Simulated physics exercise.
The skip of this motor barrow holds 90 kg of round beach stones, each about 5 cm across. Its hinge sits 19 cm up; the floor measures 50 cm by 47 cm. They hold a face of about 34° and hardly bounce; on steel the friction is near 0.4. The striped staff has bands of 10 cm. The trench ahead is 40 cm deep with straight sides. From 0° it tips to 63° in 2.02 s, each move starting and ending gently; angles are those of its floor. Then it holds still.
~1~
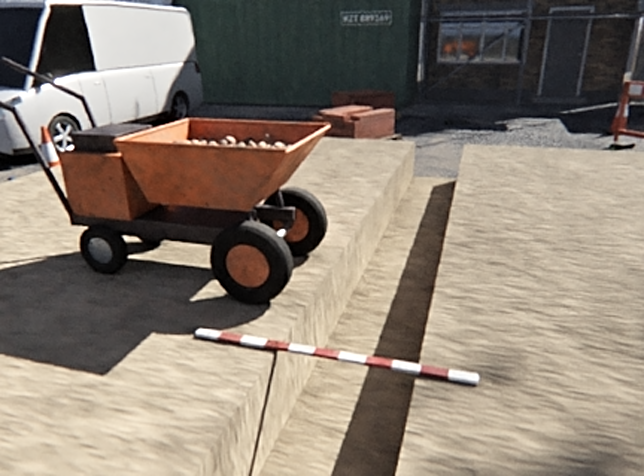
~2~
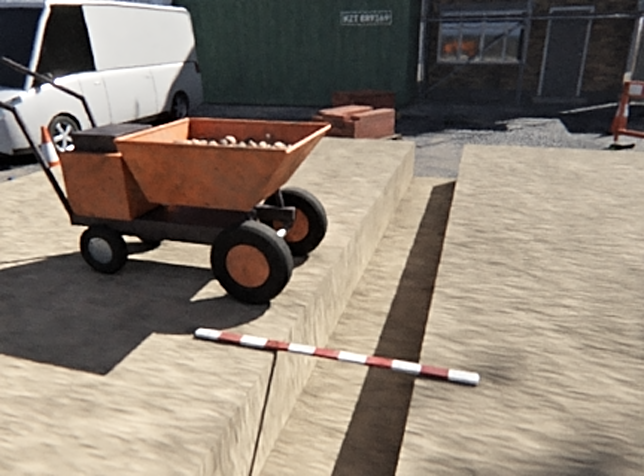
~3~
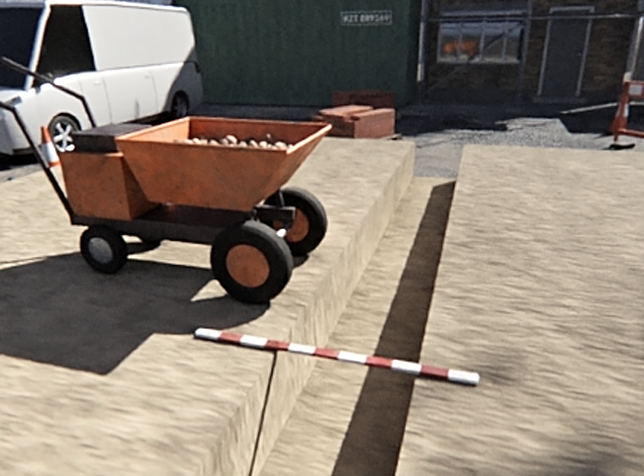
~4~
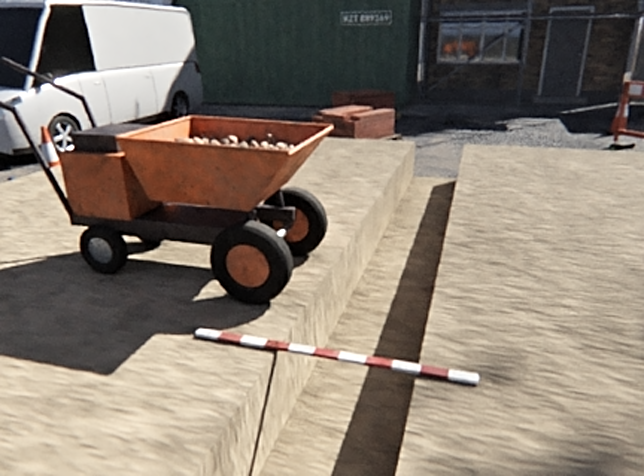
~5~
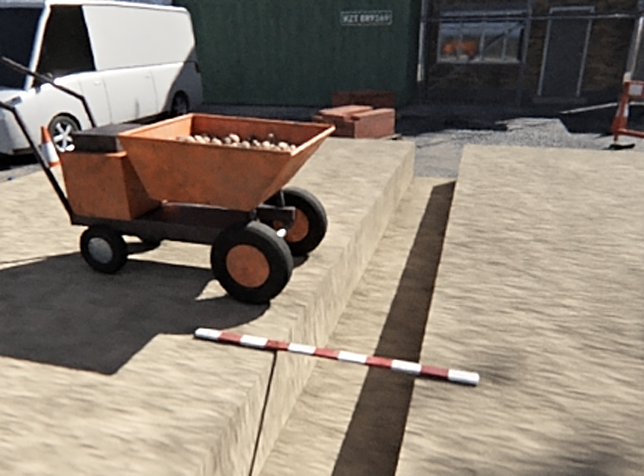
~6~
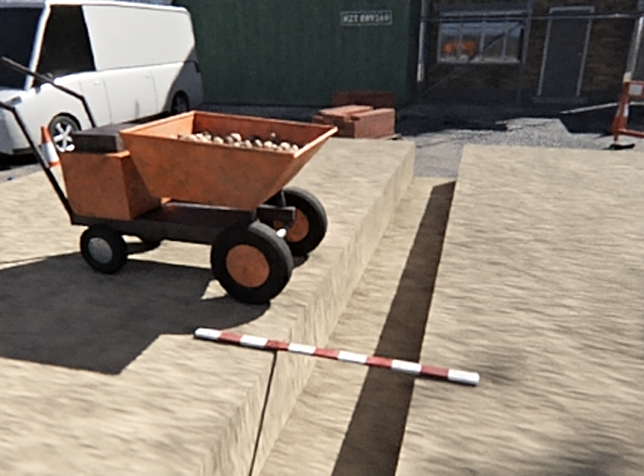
On a sunny building site, an orange motor barrow loaded with round stones stood beside a trench with a striped staff nearby, and its skip, still at first, tilted very slightly forward to the right.
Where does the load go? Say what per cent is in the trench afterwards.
Some 83 per cent of it.
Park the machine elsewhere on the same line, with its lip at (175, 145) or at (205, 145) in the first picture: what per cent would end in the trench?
About 75 and 100 per cent.
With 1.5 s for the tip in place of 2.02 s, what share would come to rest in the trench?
In that case some 80 per cent.
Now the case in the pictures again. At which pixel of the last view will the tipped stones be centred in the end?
Their middle is at about (405, 353).
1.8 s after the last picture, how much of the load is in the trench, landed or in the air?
About 30 per cent by then.
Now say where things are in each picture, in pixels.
In the first frame, the skip is at 0°, its lip at (286, 151); the top of the load is at (256, 146).
In the second frame, the skip is at 0°, its lip at (287, 152); the top of the load is at (256, 146).
The third frame shows lip at (288, 152), floor tilted 1°, highest stones at (253, 145).
In the fourth frame, the skip is at 1°, its lip at (289, 153); the top of the load is at (230, 145).
The fifth frame shows lip at (292, 154), floor tilted 2°, highest stones at (223, 143).
In the sixth frame, the skip is at 4°, its lip at (295, 155); the top of the load is at (213, 141).
Then, 1.2 s after the last picture the floor is at 53°, 100 % in the skip; the foremost stones are at (369, 220).
Then, 1.8 s after the last picture the floor is at 63°, 64 % in the skip, 29 % in the trench, 7 % past the trench; the foremost stones are at (477, 294).
Then, 2.2 s after the last picture the floor is at 63°, 37 % in the skip, 47 % in the trench, 15 % past the trench; the foremost stones are at (550, 318).
Then, 4.1 s after the last picture the floor is at 63°, 0 % in the skip, 83 % in the trench, 17 % past the trench; the foremost stones are at (624, 348).
